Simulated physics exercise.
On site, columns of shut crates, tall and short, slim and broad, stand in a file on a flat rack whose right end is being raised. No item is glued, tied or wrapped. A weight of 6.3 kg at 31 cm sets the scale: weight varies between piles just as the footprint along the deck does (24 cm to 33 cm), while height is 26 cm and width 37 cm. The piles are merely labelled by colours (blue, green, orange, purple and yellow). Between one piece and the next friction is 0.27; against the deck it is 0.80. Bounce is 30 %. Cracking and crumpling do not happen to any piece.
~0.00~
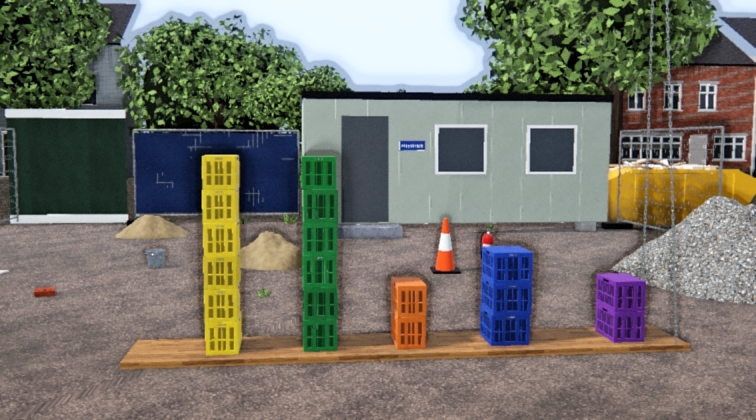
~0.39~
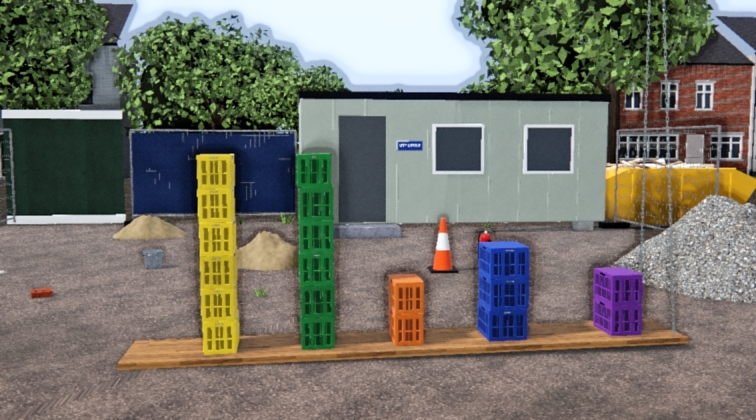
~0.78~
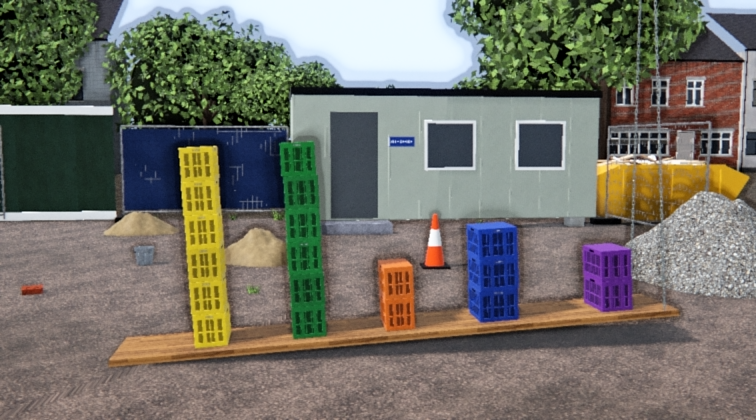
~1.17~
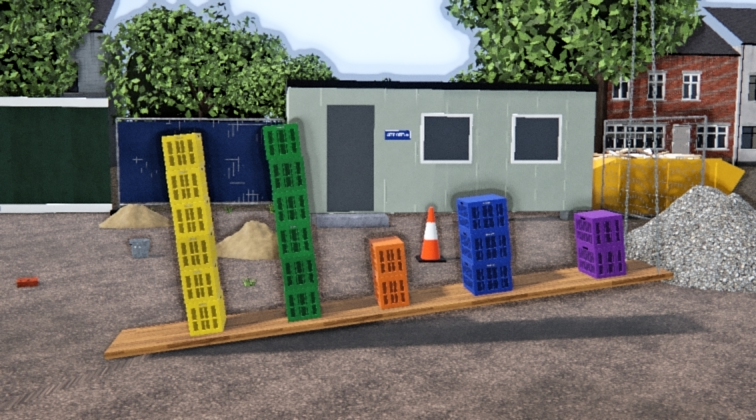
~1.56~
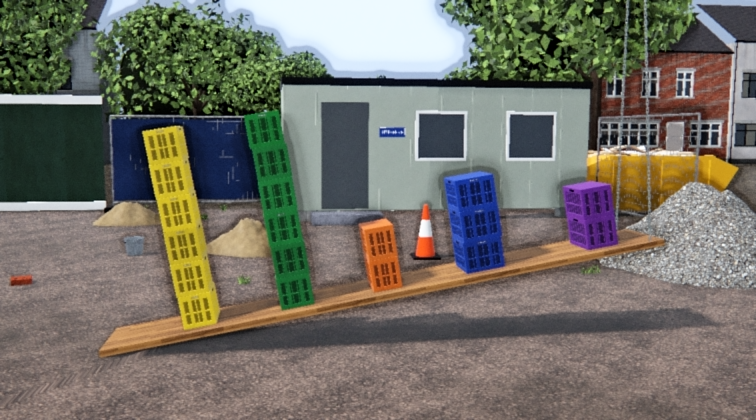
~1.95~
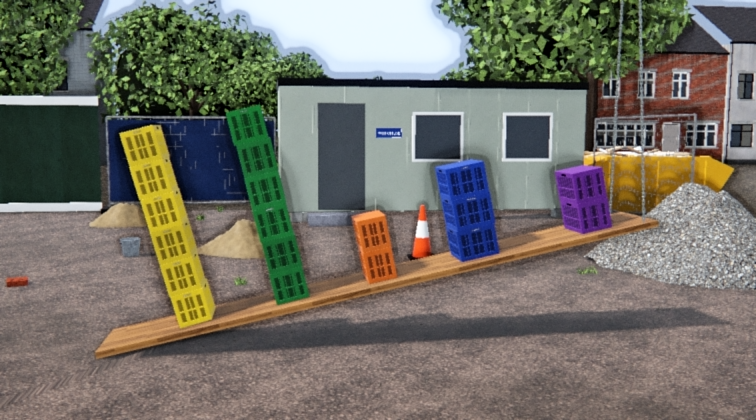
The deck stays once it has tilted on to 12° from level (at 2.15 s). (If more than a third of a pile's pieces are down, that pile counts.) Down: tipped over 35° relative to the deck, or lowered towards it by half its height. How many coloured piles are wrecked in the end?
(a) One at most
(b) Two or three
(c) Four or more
b, two or three.
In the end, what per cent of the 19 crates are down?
Estimate: About 65% of them.
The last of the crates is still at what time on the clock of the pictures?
I'd say around 4.5 seconds.
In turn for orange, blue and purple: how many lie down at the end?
Down at the end - orange 0, blue 0, purple 0.
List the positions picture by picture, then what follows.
In the first picture (we follow the side turned to the camera; the camera pans a little; leans and shifts are taken against what carries them), middle of the deck's edge (419, 357) slope 0°; top blue crate (513, 268); top orange crate (412, 302); no piece has moved.
In the second picture, middle of the deck's edge (417, 353) slope 1°; top green crate (314, 171).
In the third picture, middle of the deck's edge (409, 337) slope 3°; top green crate (298, 159).
In the fourth picture, middle of the deck's edge (404, 314) slope 6°; top yellow crate (181, 152).
In the fifth picture, middle of the deck's edge (397, 296) slope 10°; top yellow crate (163, 146).
In the sixth picture, middle of the deck's edge (392, 286) slope 12°; top yellow crate (141, 146) tipped 3°; top green crate (247, 125) displaced 47 mm; steepest lean 3°, the crate at (171, 245); 9 stirred so far.
Around 2.24 s, slope 12°; none of the 19 crates down, 12 disturbed; top yellow crate tipped 12°; top green crate tipped 8°.
Around 2.56 s, slope 12°; 6 of the 19 crates down; top yellow crate tipped 37°, 22 cm lower; top green crate tipped 24°.
Around 2.84 s, slope 12°; 12 of the 19 crates down; top yellow crate on its side; top green crate tipped 53°, 55 cm lower.
Around 3.26 s, slope 12°; 12 of the 19 crates down; top yellow crate on its side; top green crate tipped 15°, 90 cm lower.
Finally (4.7 s), slope 12°; 12 of the 19 crates down; top green crate on its side; top yellow crate on its side. Wrecked, green and yellow.
